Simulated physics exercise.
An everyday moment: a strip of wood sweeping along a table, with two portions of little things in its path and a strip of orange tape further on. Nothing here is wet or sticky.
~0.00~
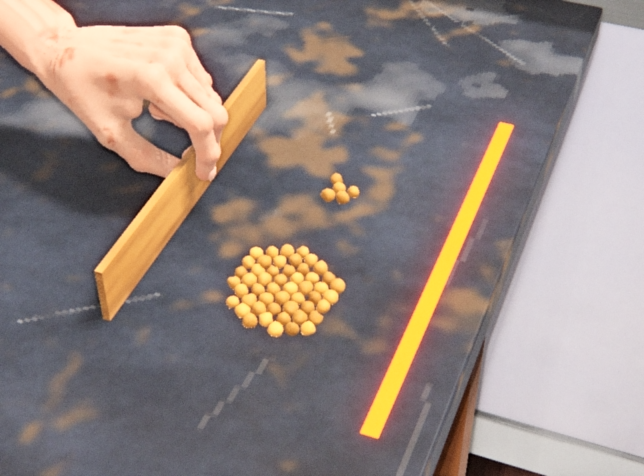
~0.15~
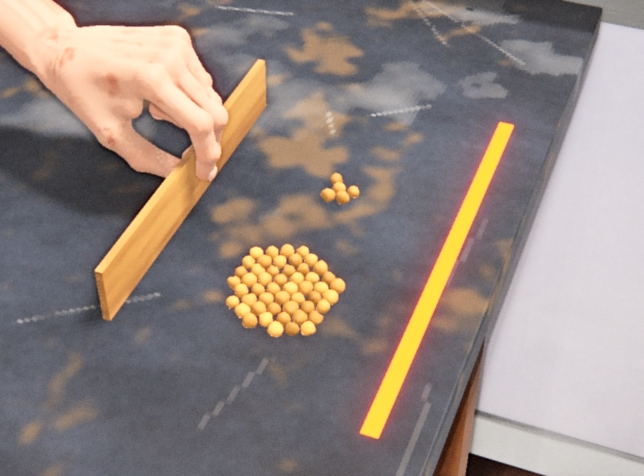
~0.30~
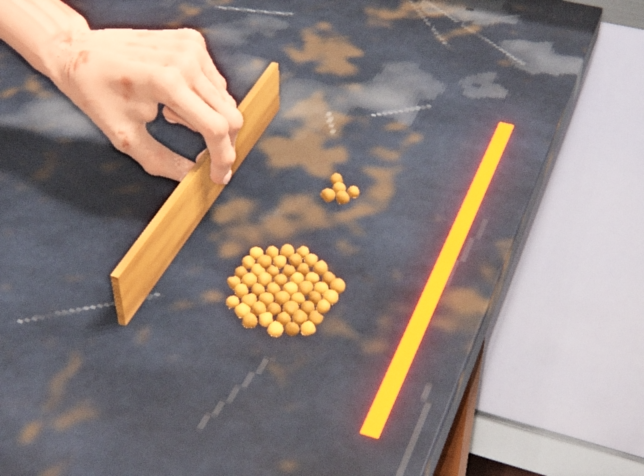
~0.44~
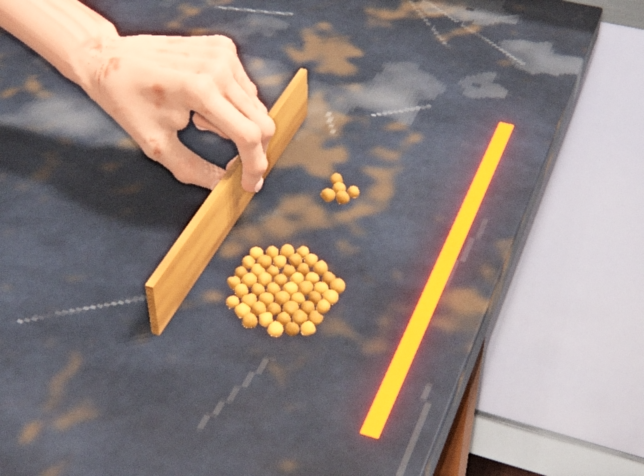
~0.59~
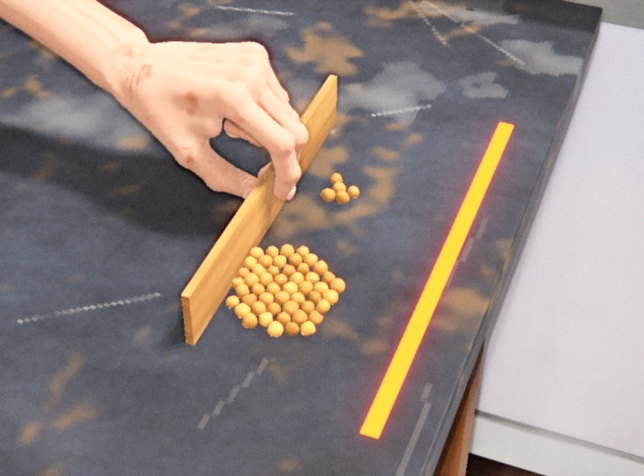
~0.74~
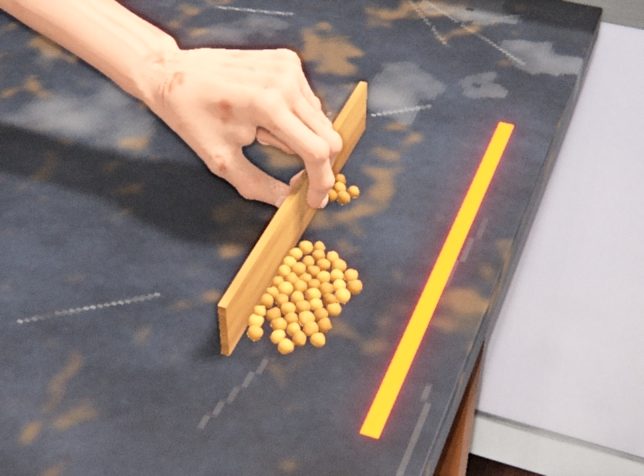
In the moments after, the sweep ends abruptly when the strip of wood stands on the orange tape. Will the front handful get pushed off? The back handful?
The front handful tumbles over the end, in part at least; the back handful all stops short of the edge.
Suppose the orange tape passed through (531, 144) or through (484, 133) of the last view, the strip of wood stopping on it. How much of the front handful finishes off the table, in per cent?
In turn 100 and 10 in a hundred.
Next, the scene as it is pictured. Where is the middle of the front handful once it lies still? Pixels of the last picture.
Around (448, 341).
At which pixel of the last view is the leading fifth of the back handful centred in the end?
Roughly at (496, 218).
Around 1.08 s, strip of wood still moving, near (383, 201); front handful all on the table, its front near (421, 311); back handful all on the table, its front near (418, 213).
Around 1.44 s, strip of wood stopped at the orange tape; front handful a small part over the edge; back handful all on the table, its front near (496, 231).
Around 1.72 s, strip of wood stopped at the orange tape; front handful about a quarter over the edge; back handful all on the table, its front near (503, 233).
Finally (1.9 s), strip of wood stopped at the orange tape; front handful about a quarter over the edge; back handful all on the table, its front near (503, 233).
